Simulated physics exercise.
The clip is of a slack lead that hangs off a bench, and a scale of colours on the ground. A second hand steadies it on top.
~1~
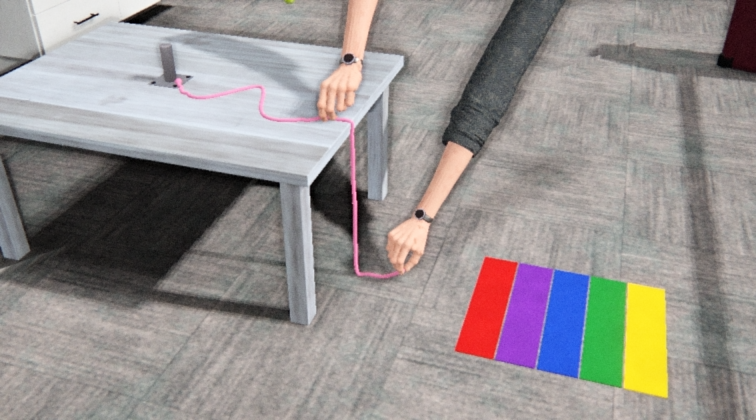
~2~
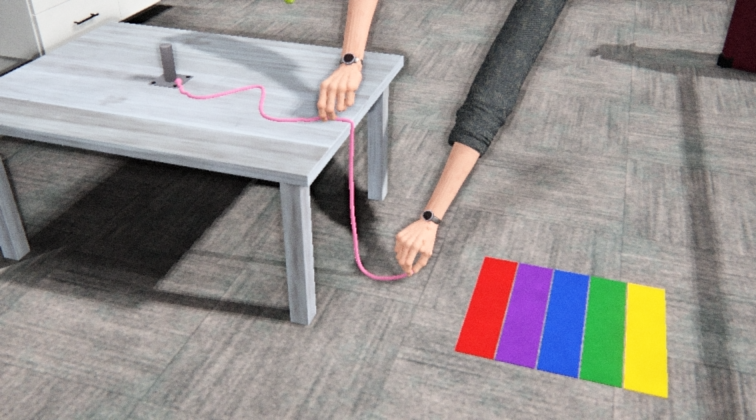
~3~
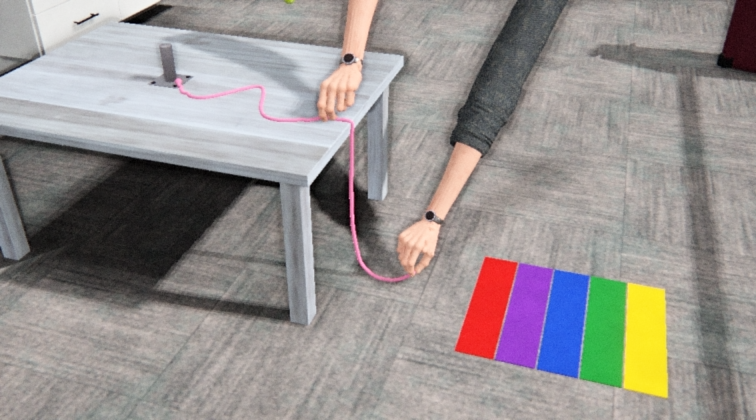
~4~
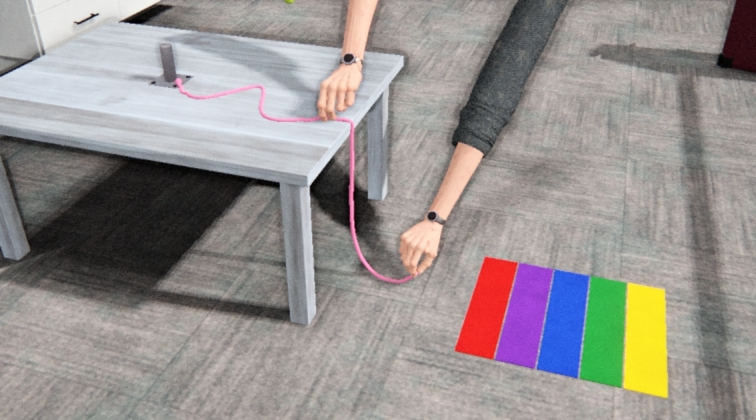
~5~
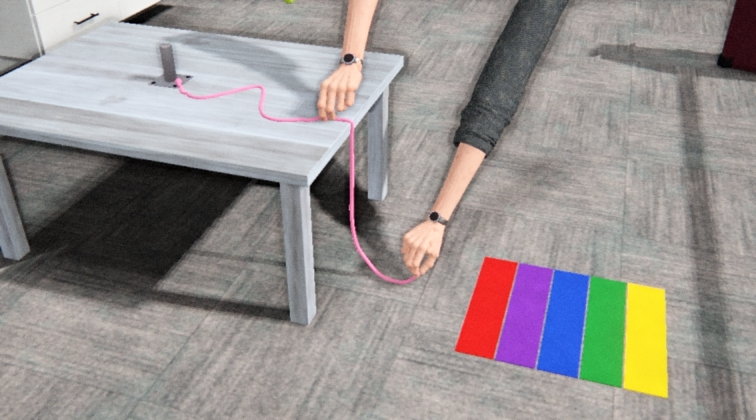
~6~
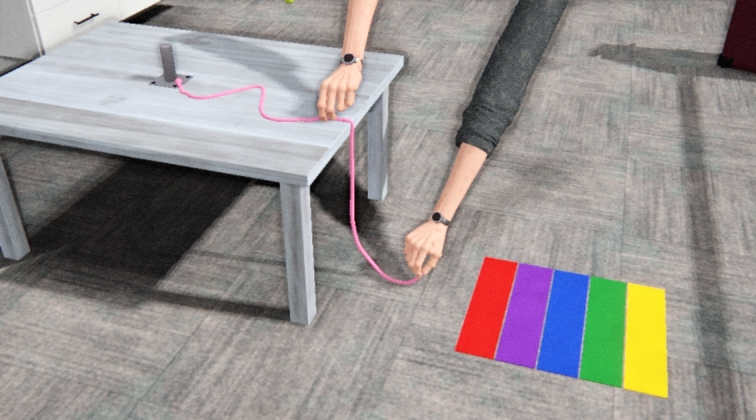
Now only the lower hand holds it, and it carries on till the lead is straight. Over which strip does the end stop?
The green one.
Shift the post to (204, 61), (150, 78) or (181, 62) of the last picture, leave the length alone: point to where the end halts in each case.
About (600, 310), (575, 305) and (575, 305).
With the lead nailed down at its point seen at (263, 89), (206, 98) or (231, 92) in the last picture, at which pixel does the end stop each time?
In that order: (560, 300), (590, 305) and (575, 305).
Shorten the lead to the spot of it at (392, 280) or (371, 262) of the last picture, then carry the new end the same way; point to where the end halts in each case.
The places are (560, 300) and (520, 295).
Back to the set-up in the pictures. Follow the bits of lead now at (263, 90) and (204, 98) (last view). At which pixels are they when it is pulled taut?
The first at (288, 102), the second at (229, 91).
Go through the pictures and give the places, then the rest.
The first picture shows end (404, 270); red (479, 335); purple (519, 344); blue (560, 353); green (602, 362); yellow (646, 371).
The second picture shows end (412, 272); lead through (187, 93) (254, 87) (267, 118) (345, 121) (352, 191) (358, 260).
The third picture shows end (414, 272).
The fourth picture shows end (416, 273); lead through (187, 93) (254, 87) (267, 118) (345, 121) (351, 191) (362, 259).
The fifth picture shows end (419, 273).
The sixth picture shows end (421, 273); lead through (187, 93) (254, 87) (267, 118) (345, 121) (352, 191) (368, 258).
Soon after, end near (535, 296); over purple.
After that, end near (581, 305); over blue.
At the stop, end near (608, 310); over green. It halts on the green strip.
